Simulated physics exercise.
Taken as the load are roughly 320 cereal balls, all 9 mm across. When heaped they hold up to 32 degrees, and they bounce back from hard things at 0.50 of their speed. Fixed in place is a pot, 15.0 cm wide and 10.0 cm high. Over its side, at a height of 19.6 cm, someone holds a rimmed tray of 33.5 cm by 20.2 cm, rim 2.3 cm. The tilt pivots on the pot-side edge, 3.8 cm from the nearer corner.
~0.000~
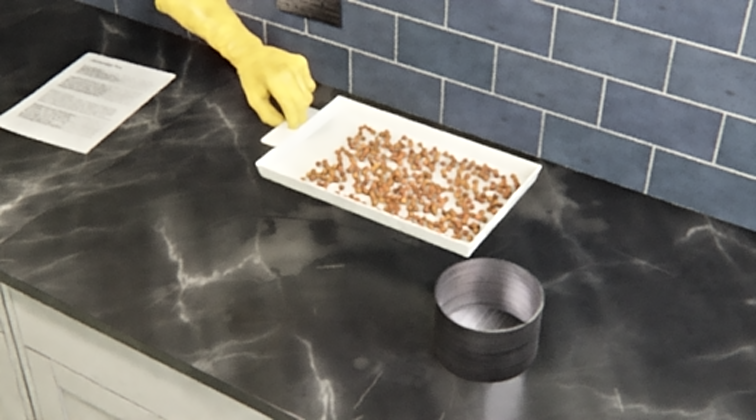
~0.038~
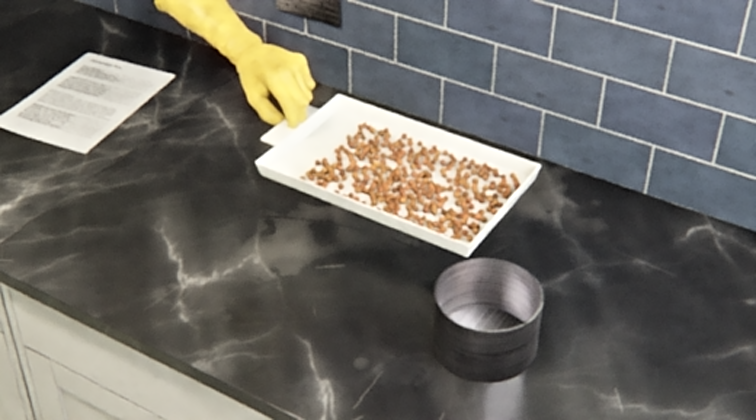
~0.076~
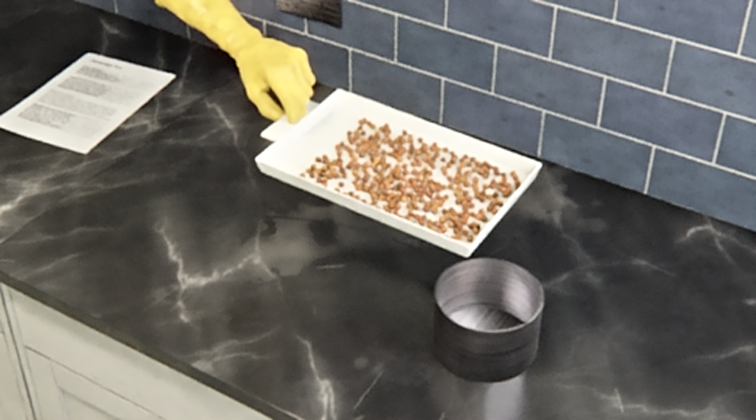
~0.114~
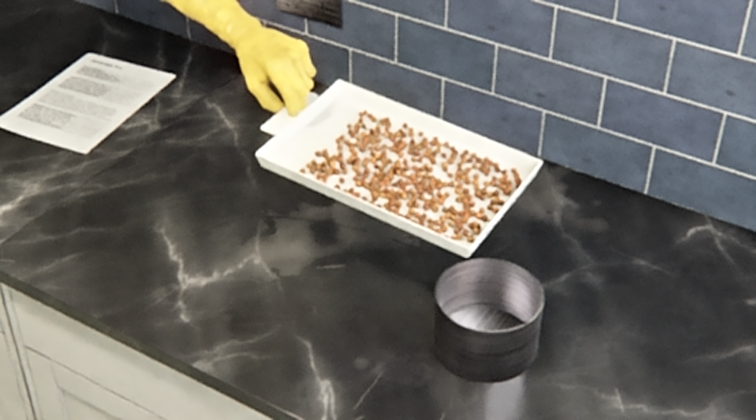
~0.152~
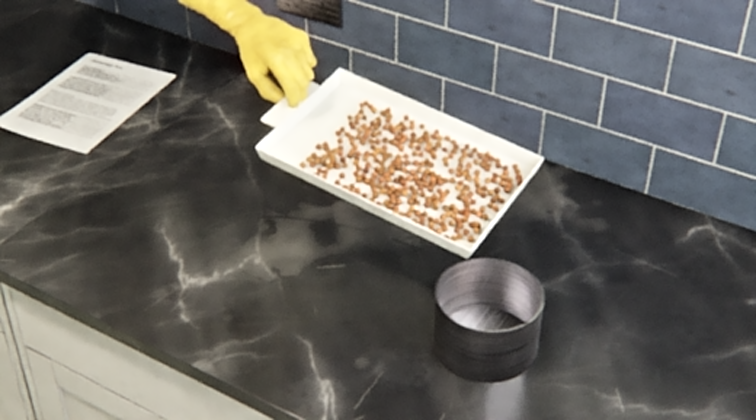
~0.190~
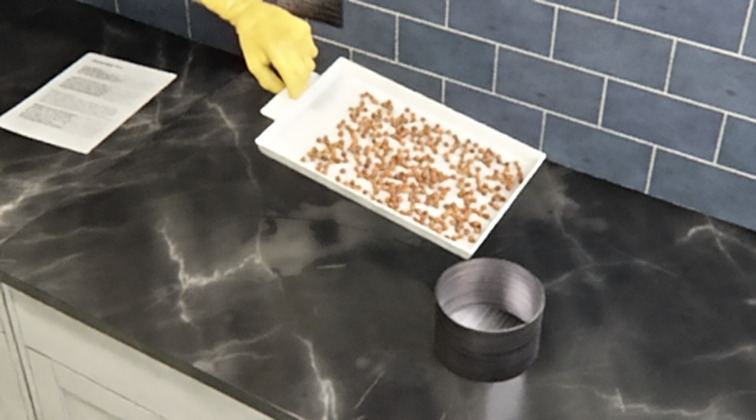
The footage shows a yellow-gloved hand gripping the tab of a white rimmed tray of small brown pieces near a dark round pot; the tray tilts slightly, its far side rising, while the pieces stay spread across it.
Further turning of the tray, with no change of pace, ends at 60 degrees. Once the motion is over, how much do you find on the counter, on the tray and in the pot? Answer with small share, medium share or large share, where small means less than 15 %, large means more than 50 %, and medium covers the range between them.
Counter - small share; left on the tray - large share; pot - small share.
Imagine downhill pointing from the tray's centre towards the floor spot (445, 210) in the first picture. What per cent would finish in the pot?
Around 5 percent of them.
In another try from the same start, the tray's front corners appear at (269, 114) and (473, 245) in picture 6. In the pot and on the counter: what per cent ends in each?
Split: Pot = 10, counter = 15.
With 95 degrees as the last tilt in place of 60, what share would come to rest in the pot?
Share in the pot: Around 45 %.
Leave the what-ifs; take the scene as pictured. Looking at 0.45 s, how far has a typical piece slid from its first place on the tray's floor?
Around 3 centimetres.
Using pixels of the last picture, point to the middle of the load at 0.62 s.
Near (439, 184).
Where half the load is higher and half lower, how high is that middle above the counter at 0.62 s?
Roughly 26 centimetres.
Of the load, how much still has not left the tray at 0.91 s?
Estimate: Near 95 in a hundred.
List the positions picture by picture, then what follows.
Tray tilt 0 degrees, front corners at (261, 163) and (468, 243); middle of the pieces at (411, 183); pot at (489, 293), in the first frame.
Tray tilt 1 degrees, front corners at (261, 162) and (468, 243); middle of the pieces at (411, 182), in the second frame.
Tray tilt 2 degrees, front corners at (261, 158) and (468, 244); middle of the pieces at (411, 180), in the third frame.
Tray tilt 5 degrees, front corners at (261, 153) and (469, 245), lowest corner right front; middle of the pieces at (412, 177), in the fourth frame.
Tray tilt 9 degrees, front corners at (261, 146) and (469, 247), lowest corner right front; middle of the pieces at (413, 172), in the fifth frame.
Tray tilt 12 degrees, front corners at (261, 140) and (470, 248), lowest corner right front; middle of the pieces at (414, 168); pot at (490, 293). Its pace works out near 95 degrees a second, in the sixth frame.
After 0.45 s, tilt 37 degrees; the tray holds 100 %, the pot 0 %.
Then, at 0.62 s, tilt 53 degrees; the tray holds 100 %, the pot 0 %.
After 0.91 s, tilt 60 degrees; the tray holds 95 %, the pot 0 %.
In the end, at 1.7 s, counter 10 %, tray 90 %, pot 0 %.
